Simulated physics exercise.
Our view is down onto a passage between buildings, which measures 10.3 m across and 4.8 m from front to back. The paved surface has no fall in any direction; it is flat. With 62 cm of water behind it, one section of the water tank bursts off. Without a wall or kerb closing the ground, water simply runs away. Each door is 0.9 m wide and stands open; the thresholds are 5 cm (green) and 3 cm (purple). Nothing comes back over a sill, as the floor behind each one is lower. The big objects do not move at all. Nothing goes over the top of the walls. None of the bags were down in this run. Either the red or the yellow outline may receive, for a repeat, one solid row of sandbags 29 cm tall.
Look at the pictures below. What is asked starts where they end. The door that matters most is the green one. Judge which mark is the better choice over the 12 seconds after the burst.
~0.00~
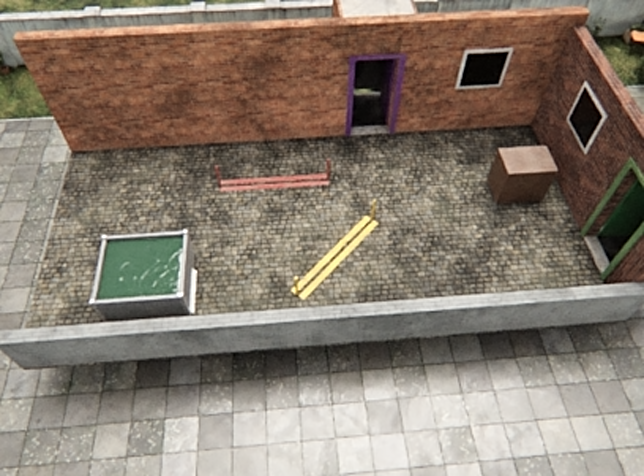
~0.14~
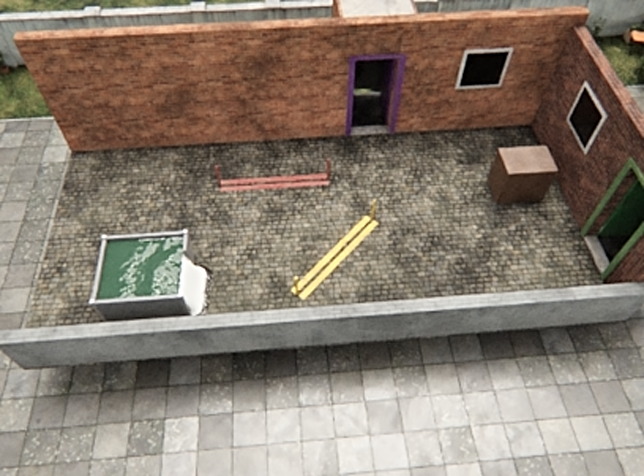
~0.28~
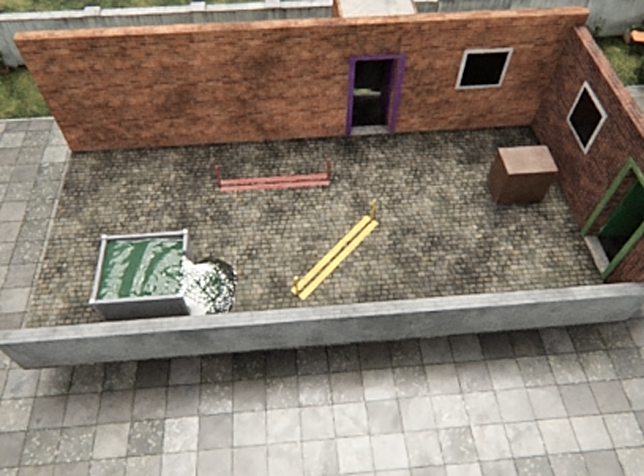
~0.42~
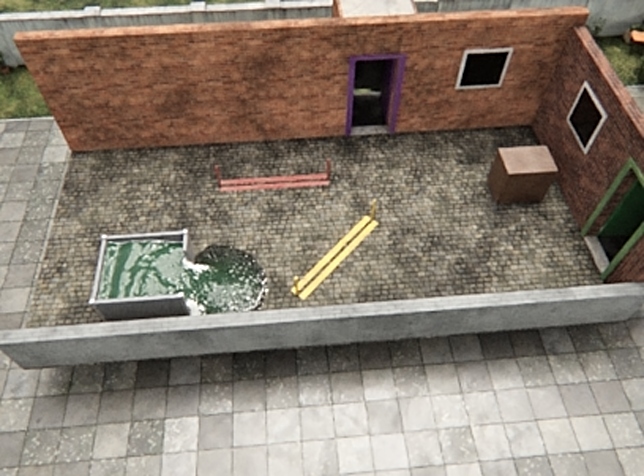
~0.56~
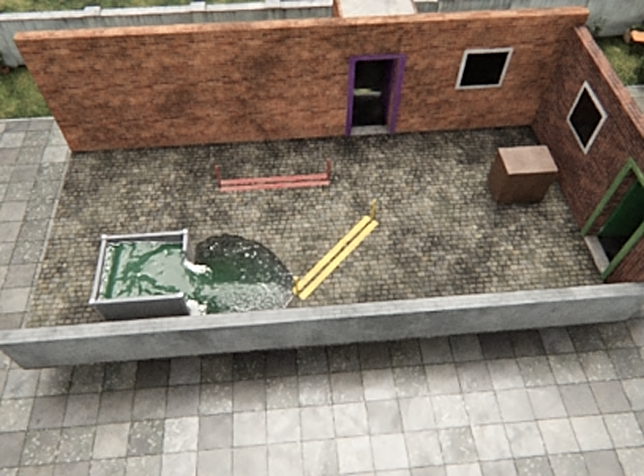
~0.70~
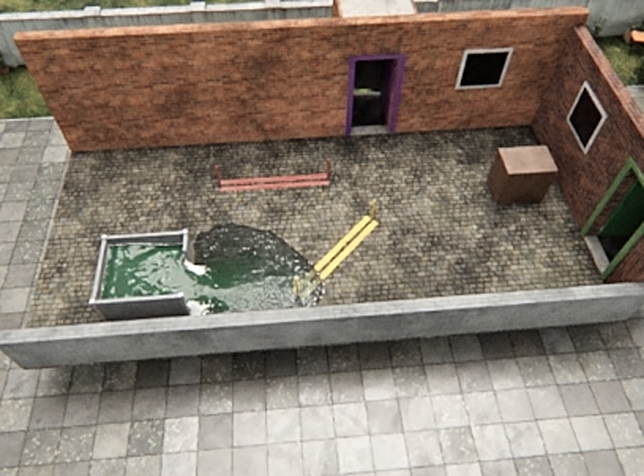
The better choice is yellow.
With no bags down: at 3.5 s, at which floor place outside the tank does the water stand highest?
Roughly at pixel (610, 303).
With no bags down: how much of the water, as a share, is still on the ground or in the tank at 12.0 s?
Share: About 92 %.
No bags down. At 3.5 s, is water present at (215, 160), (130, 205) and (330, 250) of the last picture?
Respectively: Clear, clear and covered.
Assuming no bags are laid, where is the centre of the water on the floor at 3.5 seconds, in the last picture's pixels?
At about (344, 264).
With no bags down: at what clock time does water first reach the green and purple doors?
Arrival times - green 3.0 s, purple 3.8 s.
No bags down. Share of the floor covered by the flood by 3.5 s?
The flood covers close to 50 per cent of the floor.
After 1.4 s water covers 20 % of the floor and is deepest (27 cm) near (195, 300) in the run without bags; in at the green door, 0 L with no bags, 0 L with the row on red, 0 L on yellow.
After 2.2 s water covers 30 % of the floor and is deepest (16 cm) near (195, 300) in the run without bags; in at the green door, 0 L with no bags, 0 L with the row on red, 0 L on yellow.
After 3.5 s water covers 50 % of the floor and is deepest (18 cm) near (610, 303) in the run without bags; in at the green door, 9 L with no bags, 17 L with the row on red, 2 L on yellow.
After 7.0 s water covers 55 % of the floor and is deepest (8 cm) near (534, 138) in the run without bags; in at the green door, 83 L with no bags, 88 L with the row on red, 23 L on yellow.
After 12.0 s water covers 55 % of the floor and is deepest (6 cm) near (532, 133) in the run without bags; in at the green door, 88 L with no bags, 94 L with the row on red, 23 L on yellow.
